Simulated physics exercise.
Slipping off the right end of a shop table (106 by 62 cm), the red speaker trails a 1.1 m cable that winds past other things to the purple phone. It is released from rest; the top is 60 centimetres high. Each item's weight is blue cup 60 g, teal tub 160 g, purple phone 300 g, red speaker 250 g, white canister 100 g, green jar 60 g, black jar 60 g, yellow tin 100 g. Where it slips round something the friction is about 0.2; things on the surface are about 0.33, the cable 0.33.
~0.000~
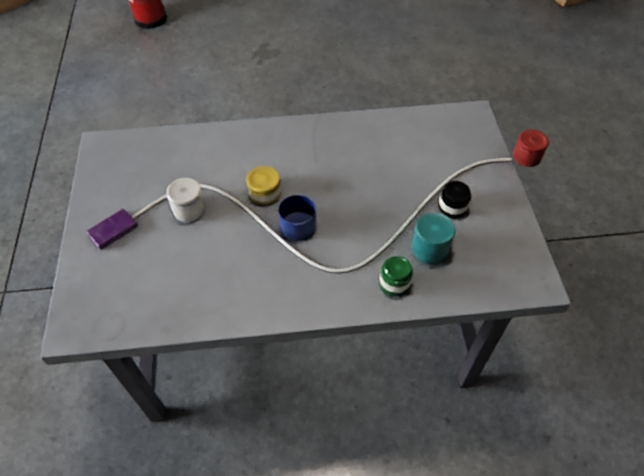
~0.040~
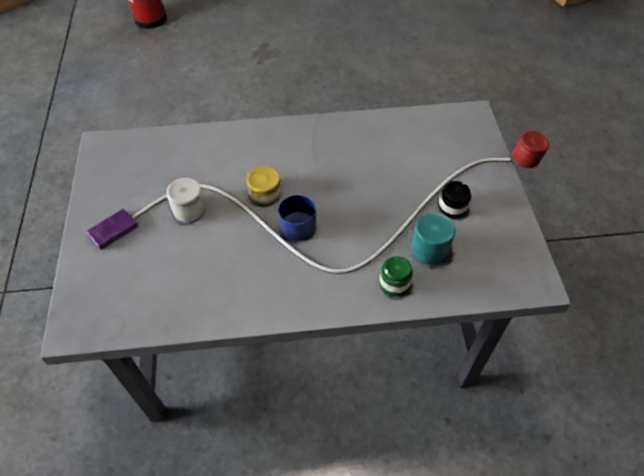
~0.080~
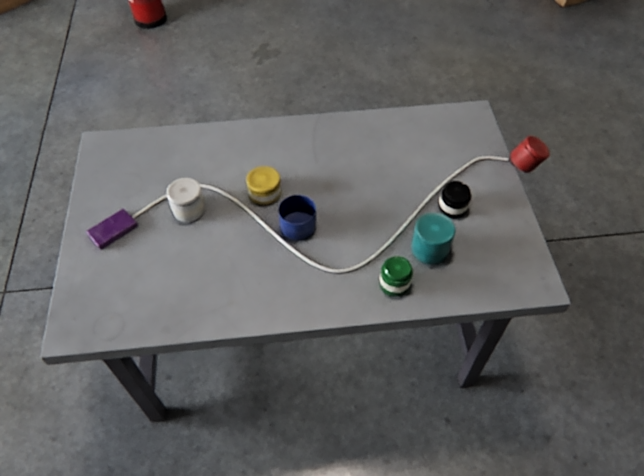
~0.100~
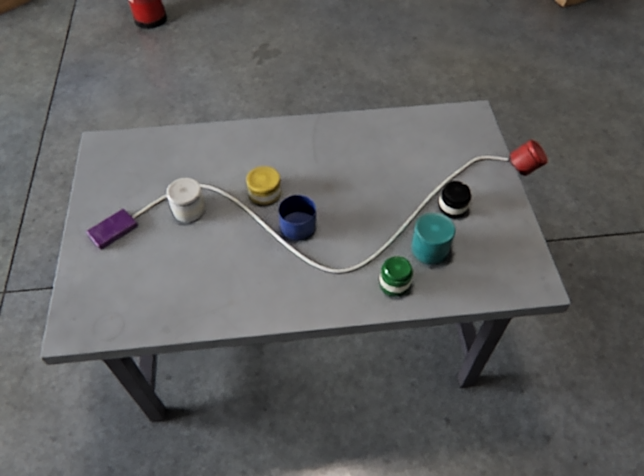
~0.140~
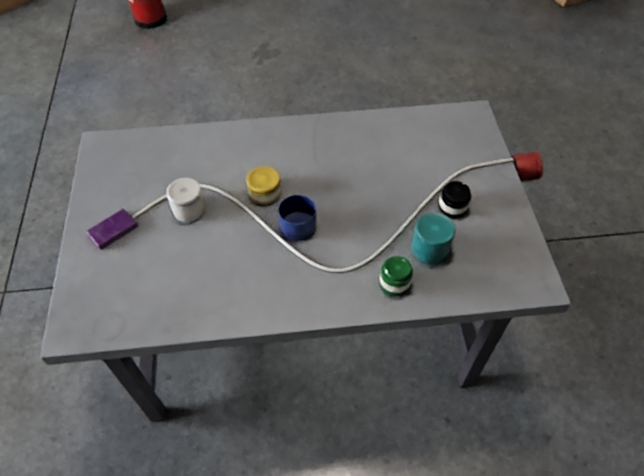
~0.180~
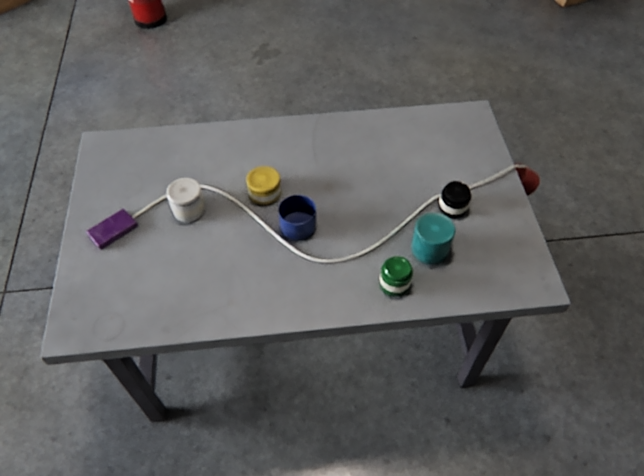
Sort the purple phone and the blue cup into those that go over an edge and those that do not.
Purple phone does not go over. Blue cup goes over an edge.
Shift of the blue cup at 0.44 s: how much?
Lab note: Blue cup, near 25 cm.
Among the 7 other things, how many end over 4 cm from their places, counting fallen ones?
I make it 3.
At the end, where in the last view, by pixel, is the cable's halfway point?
Roughly at (505, 189).
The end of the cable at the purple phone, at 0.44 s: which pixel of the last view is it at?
Roughly at pixel (166, 225).
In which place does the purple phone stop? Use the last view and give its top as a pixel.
Somewhere around (243, 210) is where it ends up.
By 0.4 s, the cable's tail end at (166, 225); blue cup 25 cm off its start, purple phone 7 cm off its start, white canister 13 cm off its start.
By 0.7 s, the cable's tail end at (215, 216); blue cup over the edge, purple phone 18 cm off its start, white canister 17 cm off its start.
By 0.9 s, the cable's tail end at (261, 212); blue cup over the edge, purple phone 28 cm off its start at (238, 211), white canister 17 cm off its start at (181, 255).
By 1.2 s, the cable's tail end at (266, 212); blue cup over the edge, purple phone 29 cm off its start, white canister 17 cm off its start.
By 2.4 s, the cable's tail end at (266, 212); blue cup over the edge, purple phone 29 cm off its start at (243, 210), white canister 17 cm off its start at (181, 255), red speaker over the edge.
